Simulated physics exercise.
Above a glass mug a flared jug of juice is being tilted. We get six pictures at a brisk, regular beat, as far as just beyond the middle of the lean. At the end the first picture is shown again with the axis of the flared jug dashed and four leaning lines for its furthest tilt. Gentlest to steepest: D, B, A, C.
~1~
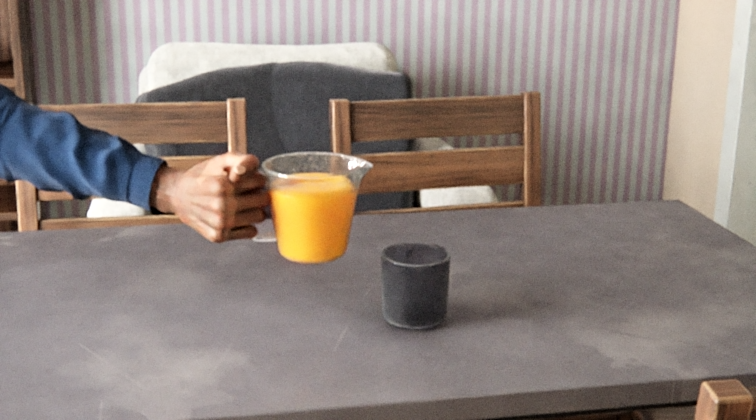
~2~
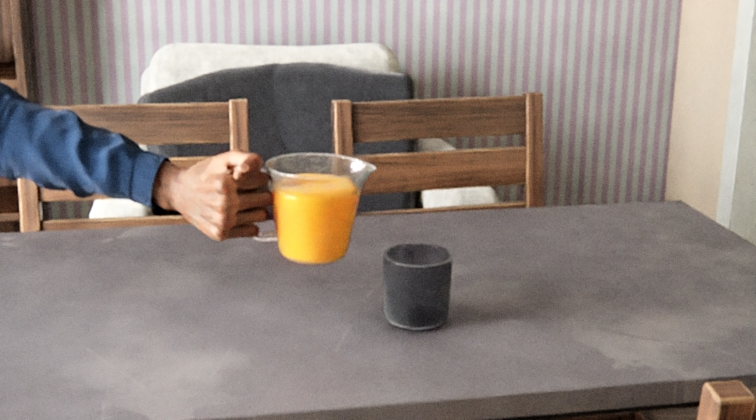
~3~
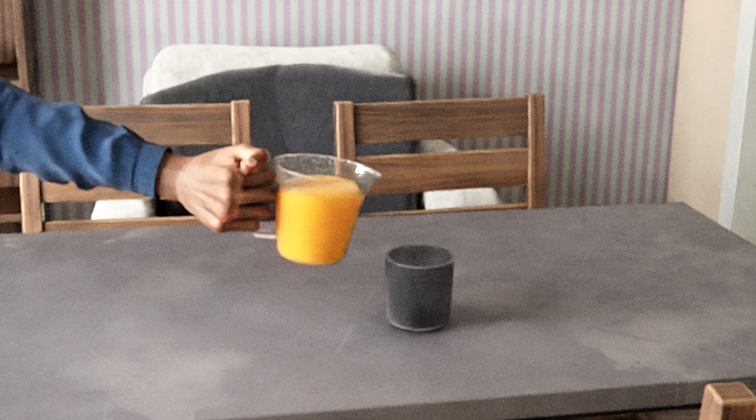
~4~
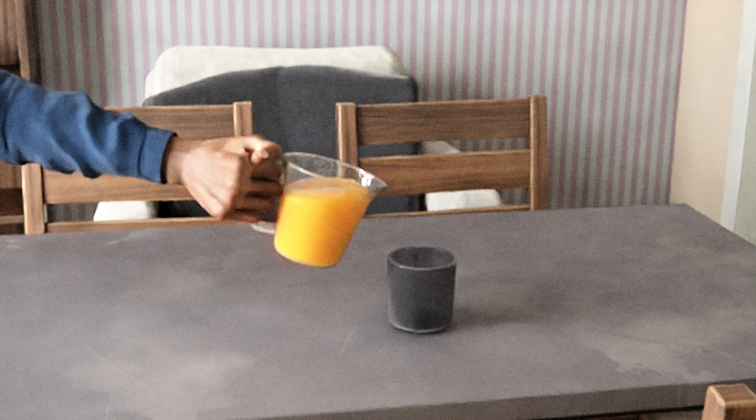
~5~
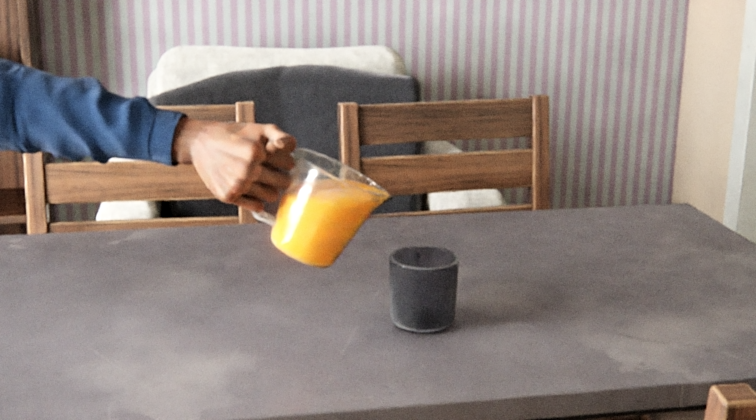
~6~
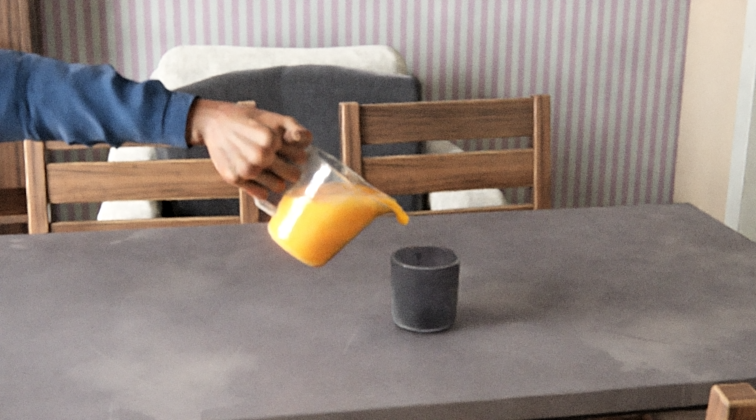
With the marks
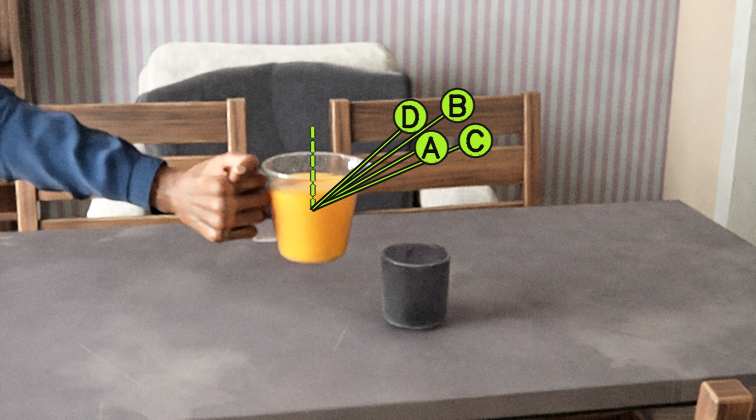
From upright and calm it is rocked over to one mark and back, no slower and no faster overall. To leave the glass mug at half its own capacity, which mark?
D is best.
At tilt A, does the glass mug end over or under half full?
Over half.
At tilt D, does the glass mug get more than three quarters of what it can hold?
No, it does not.
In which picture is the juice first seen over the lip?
Picture 6.
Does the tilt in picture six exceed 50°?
No, it does not.
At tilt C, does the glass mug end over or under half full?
Over.
On the marked copy, A at (414, 151); B at (443, 115); C at (459, 146); D at (399, 131).
With A, the glass mug ends with about 86 % of what it can hold.
With B, the glass mug ends with about 67 % of what it can hold.
With C, the glass mug is filled to the brim; 3 % of the juice is spilt.
With D, the glass mug ends with about 49 % of what it can hold.
